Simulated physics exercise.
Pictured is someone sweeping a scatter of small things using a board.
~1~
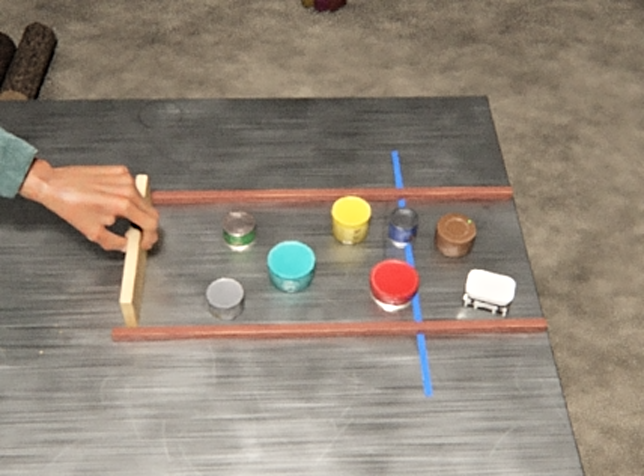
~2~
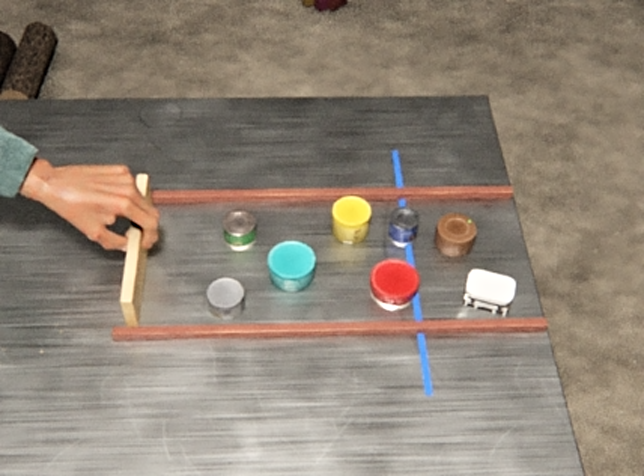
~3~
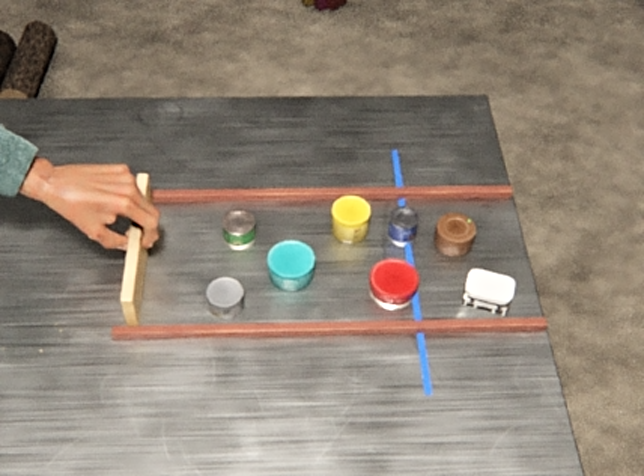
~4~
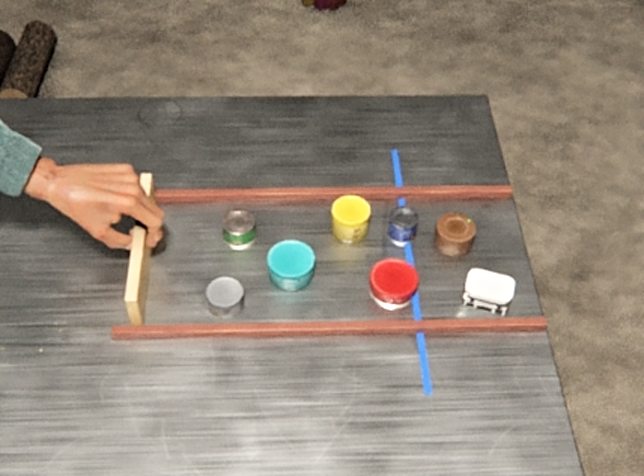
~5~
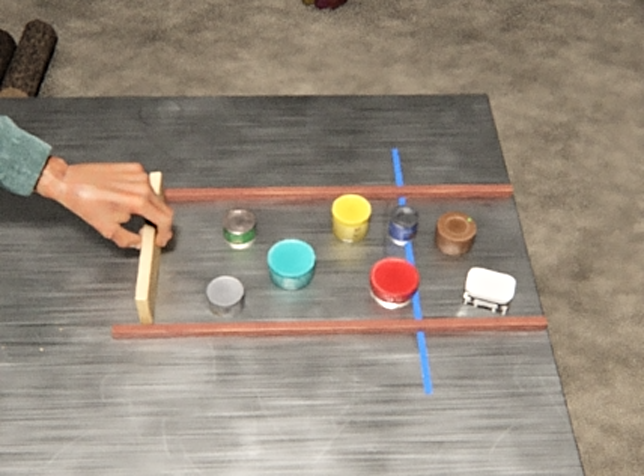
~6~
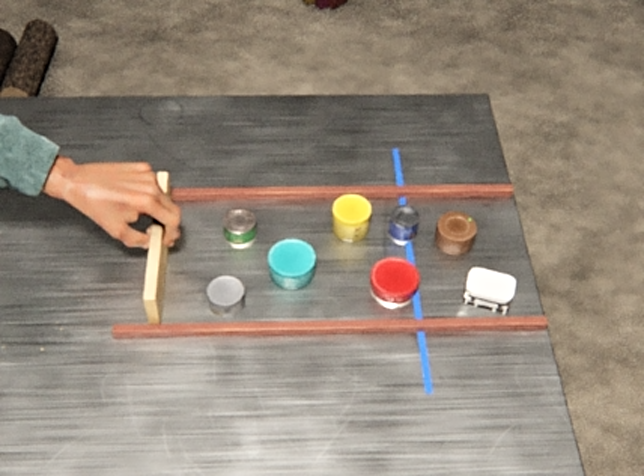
At the start, a hand holds a wooden board upright at the left end of two reddish rails, with small tubs, pots and a white case scattered between them across a blue tape line. The board barely shifts at first, then the hand slides it slightly right, while the scattered things stay put.
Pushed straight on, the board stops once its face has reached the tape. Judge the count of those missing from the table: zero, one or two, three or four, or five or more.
The number that tumble down is nil.
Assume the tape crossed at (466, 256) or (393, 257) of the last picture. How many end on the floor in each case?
The first try gives 1 and the second gives 0.
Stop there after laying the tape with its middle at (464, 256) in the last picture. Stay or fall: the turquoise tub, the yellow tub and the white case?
Turquoise tub remains, yellow tub remains, white case drops.
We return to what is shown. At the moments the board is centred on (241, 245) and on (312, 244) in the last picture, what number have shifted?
Moved so far: 2, then 4.
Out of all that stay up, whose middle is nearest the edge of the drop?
It's the white case that is foremost.
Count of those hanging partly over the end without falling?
1 overhanging.
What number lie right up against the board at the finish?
Tally at the end: 3.
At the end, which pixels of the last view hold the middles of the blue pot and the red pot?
The blue pot at (458, 215), the red pot at (474, 287).
A little later, none off yet; white case at rest near (489, 291); brown lid at rest near (456, 233); blue pot at rest near (404, 224).
Next, none off yet; white case at rest near (489, 291); brown lid shifted a little near (470, 237); blue pot shifted about its own width near (444, 218).
When it is over, the number that fall off is zero.
